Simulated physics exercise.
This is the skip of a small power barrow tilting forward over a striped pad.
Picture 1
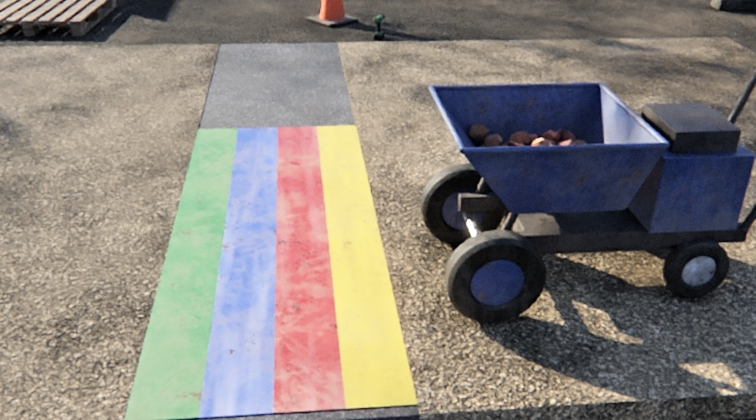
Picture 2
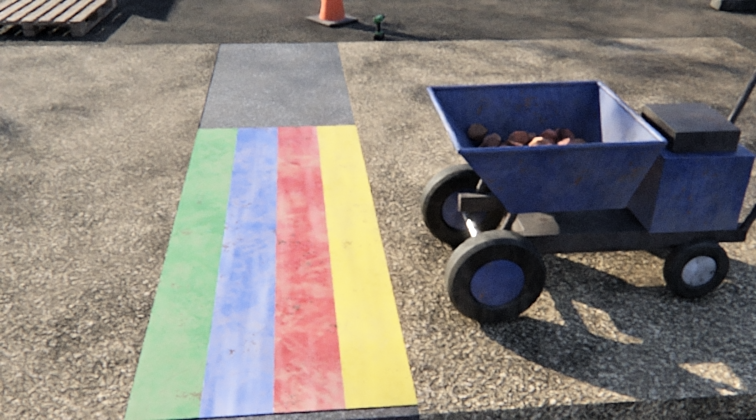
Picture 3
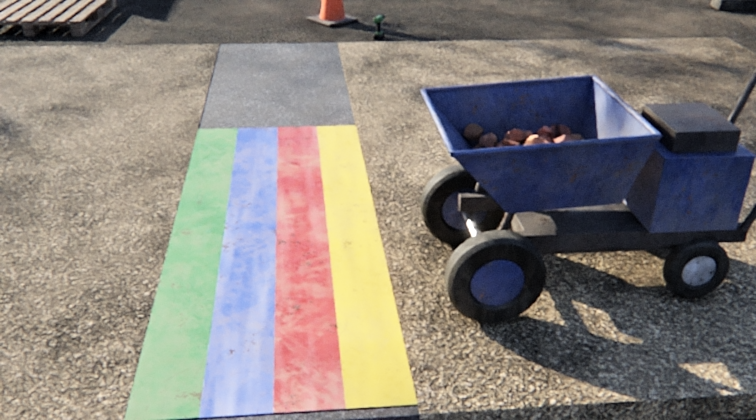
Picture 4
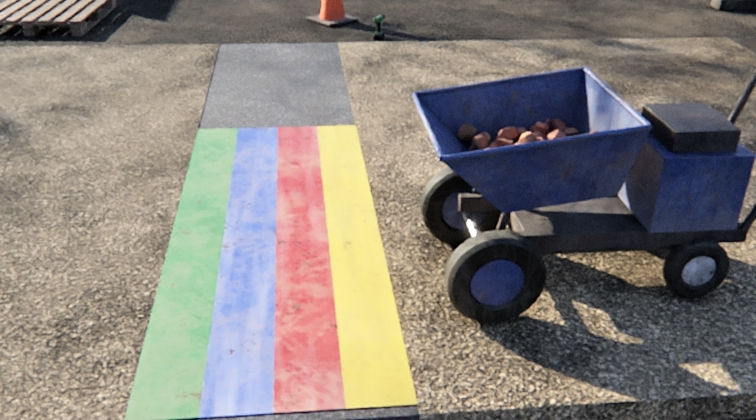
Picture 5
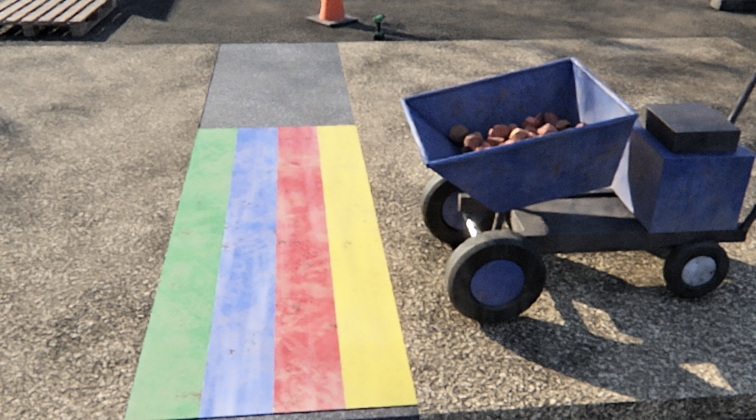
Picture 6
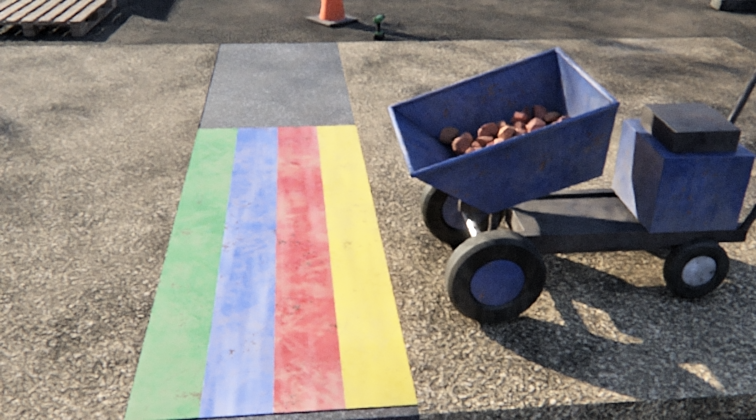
The clip shows a blue skip of reddish-brown lumps on a small wheeled barrow, beside a pad striped green, blue, red and yellow. The skip starts level, then tilts gradually forward to the left while the wheels stay still.
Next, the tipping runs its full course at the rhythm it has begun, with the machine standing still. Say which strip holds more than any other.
The red strip carries the most.
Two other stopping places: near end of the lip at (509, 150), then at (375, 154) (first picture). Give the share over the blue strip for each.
Near 10 % and 60 %.
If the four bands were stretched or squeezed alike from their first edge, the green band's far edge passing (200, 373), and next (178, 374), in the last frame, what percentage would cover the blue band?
Roughly 30 per cent, and 30 per cent.
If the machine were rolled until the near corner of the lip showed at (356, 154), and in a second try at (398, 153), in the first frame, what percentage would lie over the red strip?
Roughly 0 per cent, and 30 per cent.
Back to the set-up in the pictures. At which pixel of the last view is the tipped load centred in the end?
Around (304, 281).
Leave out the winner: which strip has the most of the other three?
Second comes the blue strip.
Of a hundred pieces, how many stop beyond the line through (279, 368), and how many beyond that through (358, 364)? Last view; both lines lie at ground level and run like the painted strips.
Near 30 % and 90 %.
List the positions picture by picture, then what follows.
In the first frame, lip of the skip near (463, 151), level; top of the load near (536, 156), lumps of rubble; yellow strip near (374, 357); red strip near (308, 361); blue strip near (240, 365); green strip near (171, 369).
In the second frame, lip of the skip near (461, 152), level; top of the load near (535, 155).
In the third frame, lip of the skip near (453, 155), tipped barely; top of the load near (557, 154).
In the fourth frame, lip of the skip near (442, 159), tipped a little; top of the load near (551, 150).
In the fifth frame, lip of the skip near (429, 166), tipped a little; top of the load near (559, 146).
In the sixth frame, lip of the skip near (413, 175), tipped clearly; top of the load near (548, 139); yellow strip near (374, 357); red strip near (308, 361); blue strip near (240, 365); green strip near (171, 369).
Shortly afterwards, skip tipped steeply; the whole lot in the skip.
Next, skip tipped steeply; all but a few in the skip; only a few over the red strip.
Some moments later, skip tipped right over; near a quarter in the skip; a little over the yellow strip; near half over the red strip; a little over the blue strip; only a few over the green strip.
In the end, skip tipped right over; only a few in the skip; a little over the yellow strip; near two thirds over the red strip; near a quarter over the blue strip; a little over the green strip.
